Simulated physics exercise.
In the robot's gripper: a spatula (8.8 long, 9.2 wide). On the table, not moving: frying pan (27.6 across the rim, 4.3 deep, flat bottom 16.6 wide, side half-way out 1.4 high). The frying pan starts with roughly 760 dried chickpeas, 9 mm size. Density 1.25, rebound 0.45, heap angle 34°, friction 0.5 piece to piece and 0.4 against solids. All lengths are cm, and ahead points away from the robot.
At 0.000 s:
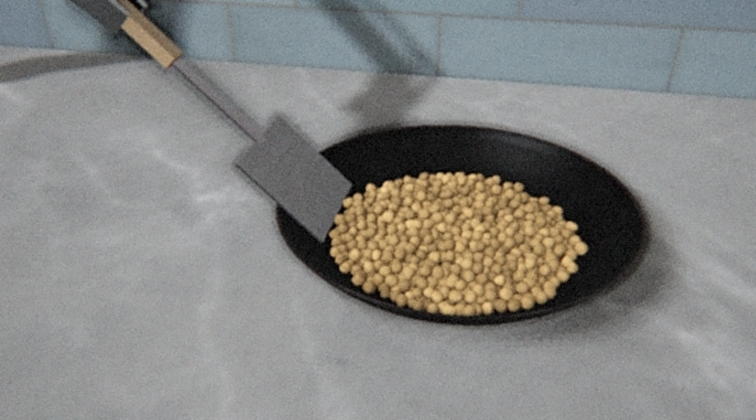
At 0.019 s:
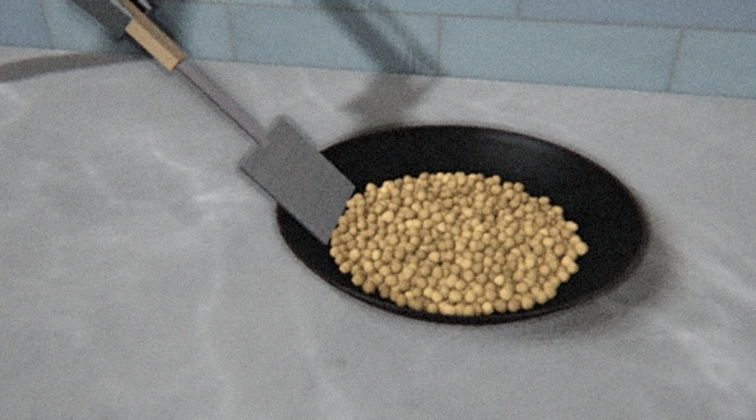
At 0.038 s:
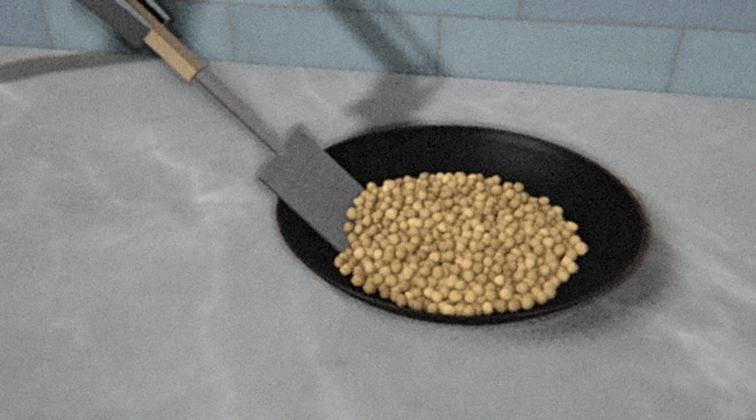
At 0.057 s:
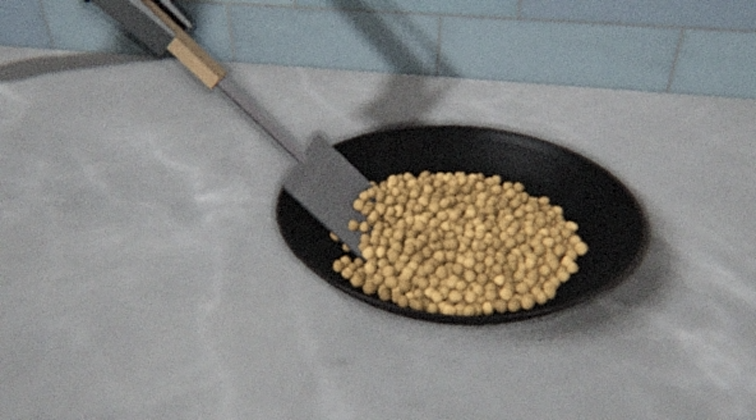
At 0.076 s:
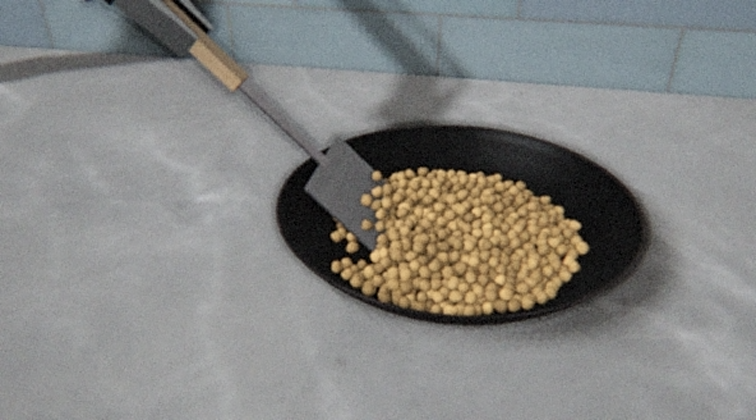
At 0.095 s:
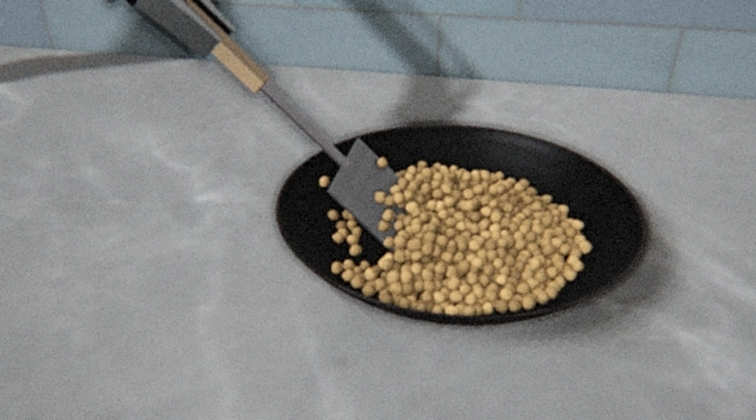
A gray spatula held by a robot's gripper slid rightward and slightly down into a heap of chickpeas in a black frying pan, pushing some aside while a few lay scattered behind its blade.
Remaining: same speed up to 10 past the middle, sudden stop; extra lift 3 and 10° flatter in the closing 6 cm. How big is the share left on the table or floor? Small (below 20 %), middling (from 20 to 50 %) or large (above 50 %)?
Answer: Middling; from 20 to 50 % of the dried chickpeas finish on the table or floor.
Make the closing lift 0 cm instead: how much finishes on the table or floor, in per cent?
Some 30 per cent.
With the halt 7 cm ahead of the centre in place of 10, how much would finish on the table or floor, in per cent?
It would be near 10 per cent.
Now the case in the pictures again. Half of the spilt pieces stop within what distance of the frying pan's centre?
Some 32 cm.
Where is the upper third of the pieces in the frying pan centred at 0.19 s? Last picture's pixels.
Near (547, 215).
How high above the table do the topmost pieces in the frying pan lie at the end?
Roughly 4.0 cm.
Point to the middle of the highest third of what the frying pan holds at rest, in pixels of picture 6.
At about (542, 223).
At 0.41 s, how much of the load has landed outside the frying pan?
Roughly 20 per cent.
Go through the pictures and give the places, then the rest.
Spatula top edge at (259, 138), sloping 44°; upper third of the load around (457, 228), from x 335 to 580, top at y 175; 764 in the frying pan, in the first picture.
Spatula top edge at (262, 141), sloping 44°; upper third of the load around (457, 228), from x 335 to 580, top at y 175, in the second picture.
Spatula top edge at (280, 150), sloping 44°; upper third of the load around (451, 225), from x 335 to 580, top at y 175, in the third picture.
Spatula top edge at (301, 158), sloping 44°; upper third of the load around (439, 223), from x 335 to 580, top at y 175, in the fourth picture.
Spatula top edge at (322, 160), sloping 44°; upper third of the load around (443, 219), from x 335 to 580, top at y 170, in the fifth picture.
Spatula top edge at (344, 163), sloping 44°; upper third of the load around (447, 218), from x 325 to 585, top at y 165; 764 in the frying pan, in the sixth picture.
After 0.14 s, sloping 44°, highest piece 9 above the table; 763 in the frying pan, 1 on the blade or in flight.
After 0.19 s, sloping 41°, highest piece 9 above the table; 764 in the frying pan.
After 0.41 s, sloping 34°, highest piece 8 above the table; 524 in the frying pan, 157 on the table or floor, 83 on the blade or in flight.
After 1.46 s, sloping 34°, highest piece 4 above the table; 524 in the frying pan, 240 on the table or floor.
At rest, 524 in the frying pan, 240 on the table or floor. That is 31 % on the table or floor.
